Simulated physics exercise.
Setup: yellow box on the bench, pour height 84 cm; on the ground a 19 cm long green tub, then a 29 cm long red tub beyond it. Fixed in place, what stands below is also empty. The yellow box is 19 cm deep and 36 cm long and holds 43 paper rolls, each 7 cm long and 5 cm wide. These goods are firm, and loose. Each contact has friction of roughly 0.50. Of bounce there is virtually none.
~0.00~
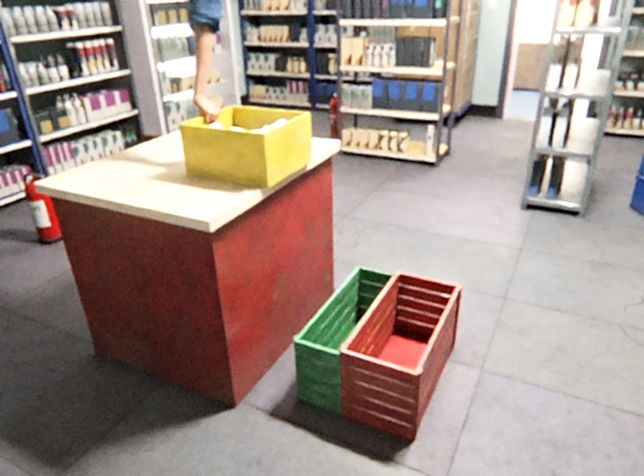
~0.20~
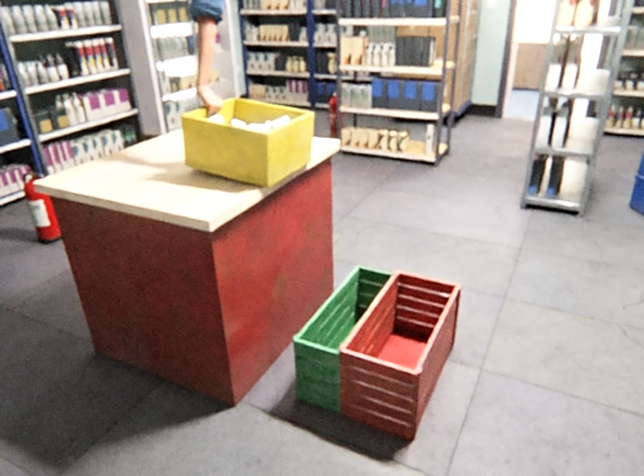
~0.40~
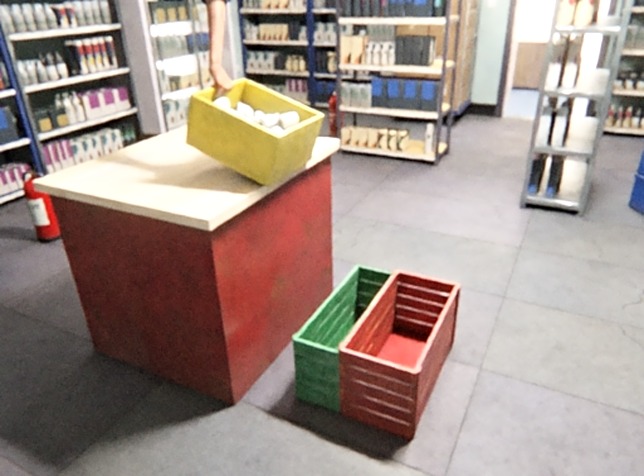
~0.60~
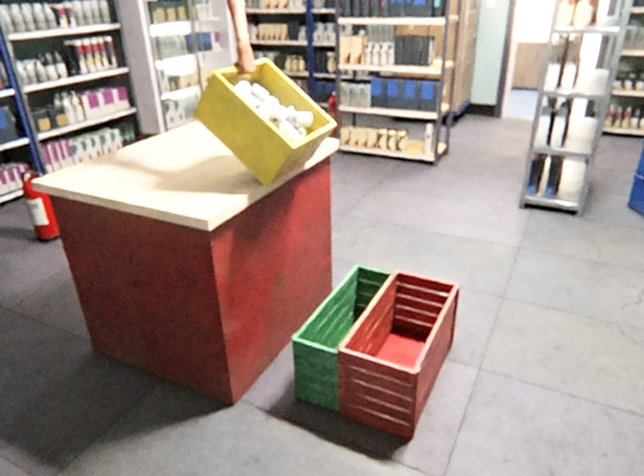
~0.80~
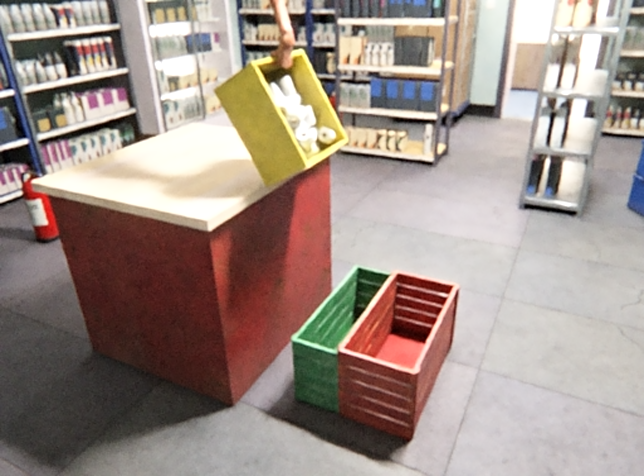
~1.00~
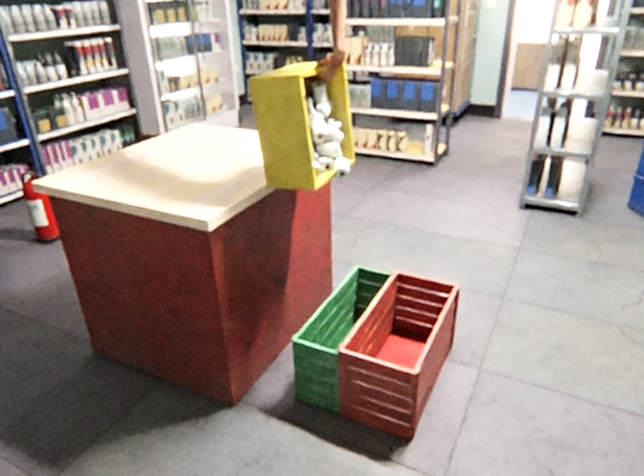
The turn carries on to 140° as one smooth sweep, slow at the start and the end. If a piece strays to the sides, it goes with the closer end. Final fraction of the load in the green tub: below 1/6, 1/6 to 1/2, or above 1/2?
Expect between one in six and one in two.
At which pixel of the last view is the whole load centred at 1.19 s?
Centre: Approx. (324, 165).
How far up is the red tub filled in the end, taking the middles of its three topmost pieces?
Around 9 centimetres.
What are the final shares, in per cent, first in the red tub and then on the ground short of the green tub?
The shares come out near 70 and 0 in a hundred.
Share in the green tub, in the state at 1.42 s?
Share: About 0 %.
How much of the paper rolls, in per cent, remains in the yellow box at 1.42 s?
About 35 per cent.
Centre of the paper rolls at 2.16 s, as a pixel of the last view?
I'd place it about (403, 364) in the last view.
After 1.19 s, tilt 105°; 35 still in the yellow box and 8 in the air.
After 1.42 s, tilt 126°; 14 still in the yellow box, 8 in the red tub and 21 in the air.
After 1.74 s, tilt 140°; 7 in the green tub, 28 in the red tub, 1 on the ground beyond the red tub and 7 in the air.
Outcome (at 2.16 s), 12 in the green tub, 30 in the red tub and 1 on the ground beyond the red tub. Asked share, 12 of 43, 28 per cent.
